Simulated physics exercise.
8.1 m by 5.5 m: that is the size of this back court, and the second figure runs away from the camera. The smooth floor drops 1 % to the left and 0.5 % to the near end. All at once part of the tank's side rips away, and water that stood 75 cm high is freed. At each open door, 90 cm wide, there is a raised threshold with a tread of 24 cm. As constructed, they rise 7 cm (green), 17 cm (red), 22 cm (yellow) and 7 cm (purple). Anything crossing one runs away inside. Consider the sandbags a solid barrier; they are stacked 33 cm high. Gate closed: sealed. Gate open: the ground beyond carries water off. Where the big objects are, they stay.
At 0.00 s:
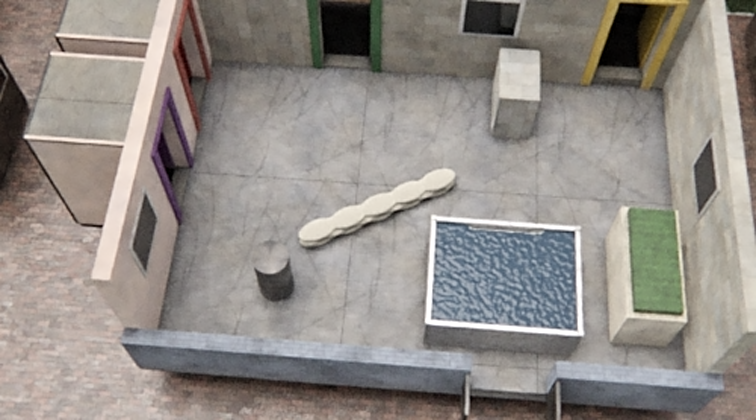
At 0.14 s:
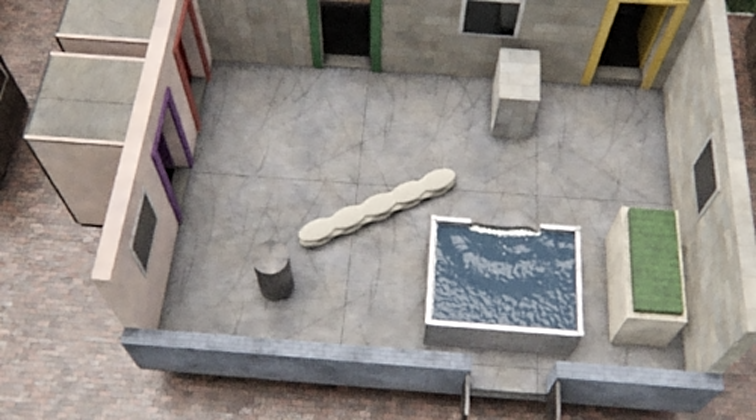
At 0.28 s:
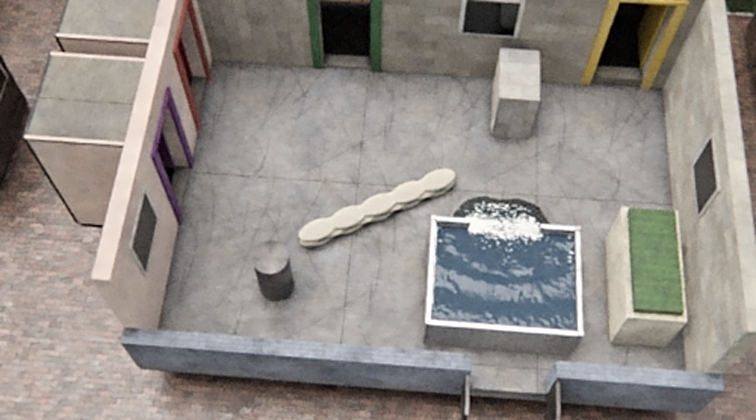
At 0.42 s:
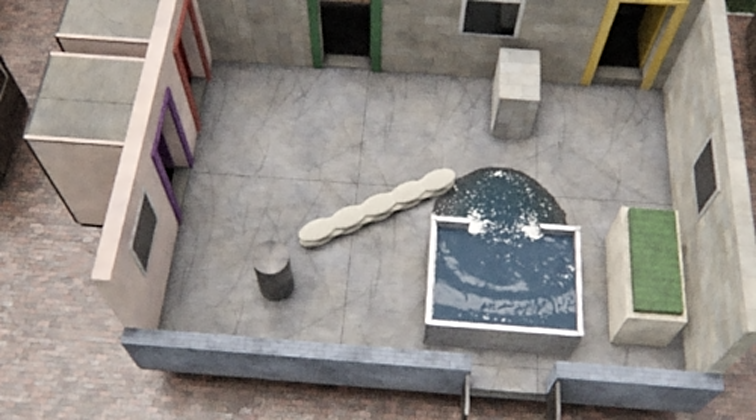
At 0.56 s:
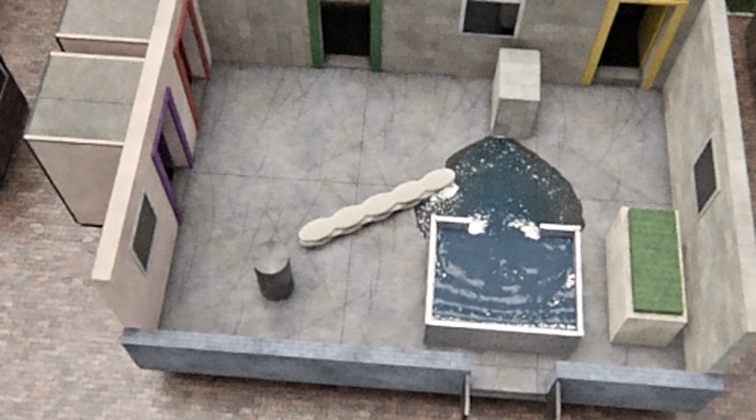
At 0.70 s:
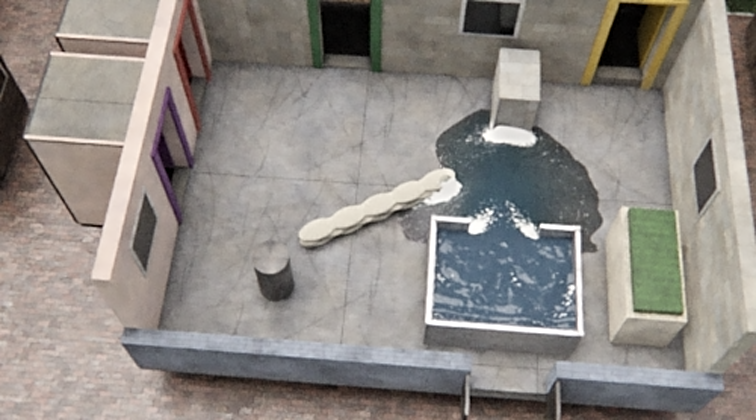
A tank of water opens on its far side and water spreads across the floor.
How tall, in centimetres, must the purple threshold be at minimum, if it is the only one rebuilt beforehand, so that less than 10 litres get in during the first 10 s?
It needs to be at least 5.5 cm tall.
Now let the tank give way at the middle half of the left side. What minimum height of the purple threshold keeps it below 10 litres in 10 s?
Then the minimum is about 14.0 cm.
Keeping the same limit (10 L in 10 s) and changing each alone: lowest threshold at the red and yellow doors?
You'd want some 15 cm at red and some 21 cm at yellow.
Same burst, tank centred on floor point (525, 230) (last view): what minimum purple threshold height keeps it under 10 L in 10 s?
Some 7.5 cm.
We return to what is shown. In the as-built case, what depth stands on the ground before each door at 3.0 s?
Green door 11 cm, red door 15 cm, yellow door 24 cm, purple door 0 cm.
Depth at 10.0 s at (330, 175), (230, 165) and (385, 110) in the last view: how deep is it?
In order: Around 2, 8 and 6 cm.
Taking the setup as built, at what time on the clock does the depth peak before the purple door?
Near 9.0 s.
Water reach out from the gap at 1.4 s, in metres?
Roughly 3.8 m.
After 1.4 s water covers 25 % of the floor, deepest (39 cm) near (500, 142); it has not reached the purple door.
After 3.0 s water covers 50 % of the floor, deepest (27 cm) near (604, 105); it has not reached the purple door.
After 10.0 s water covers 90 % of the floor, deepest (14 cm) near (157, 337); 7 cm at the purple door, 2 litres in over its 7 cm threshold.
At the purple door as built, the water arrived by 3.8 s and peaked near 8 cm at 8.8 s.
Run again over the same 10 s with other heights there, 20 litres in over 4.5 cm, 2 litres over 7 cm. The limit of 10 litres is kept from about 5.5 cm up.
